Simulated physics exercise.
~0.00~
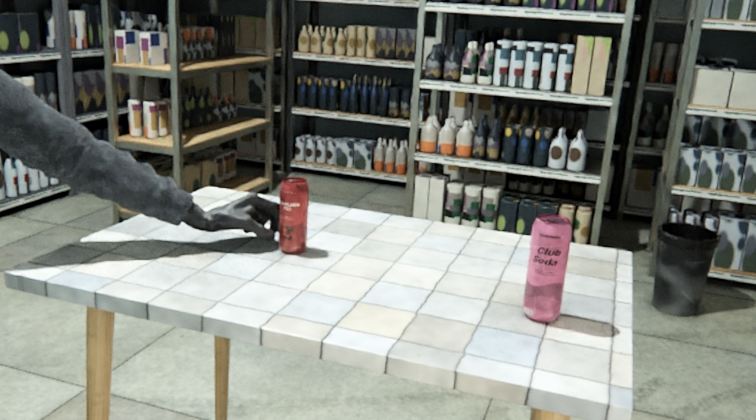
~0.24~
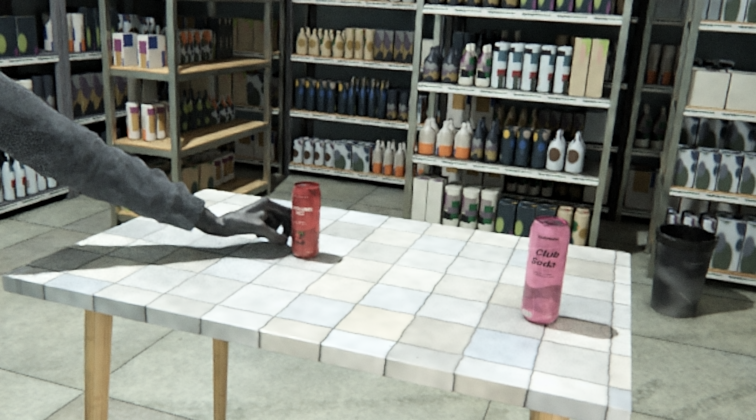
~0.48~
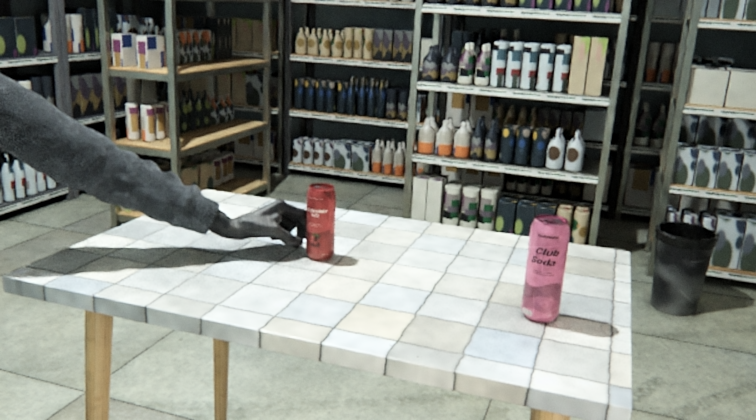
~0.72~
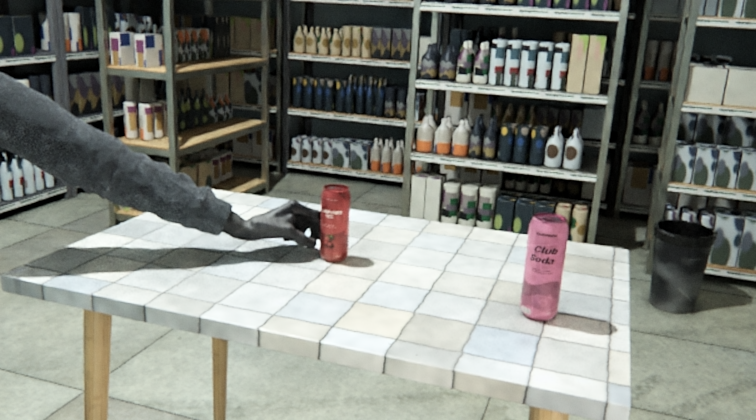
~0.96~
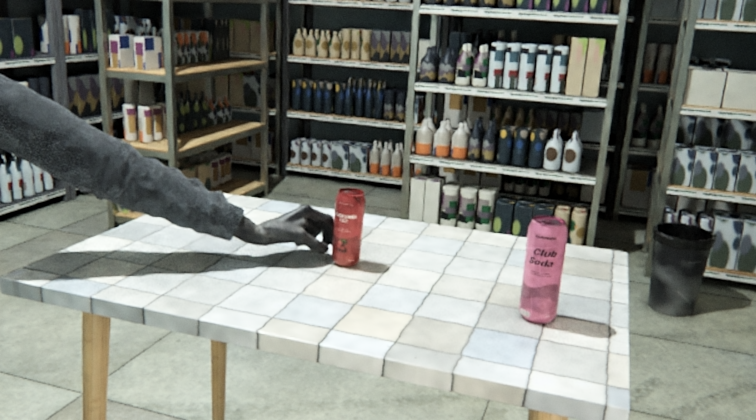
A hand in a dark glove reached across a tiled table in a shop and slowly pushed a red can to the right, toward a pink can that never moved. The red can stayed upright and ended up still short of the pink one.
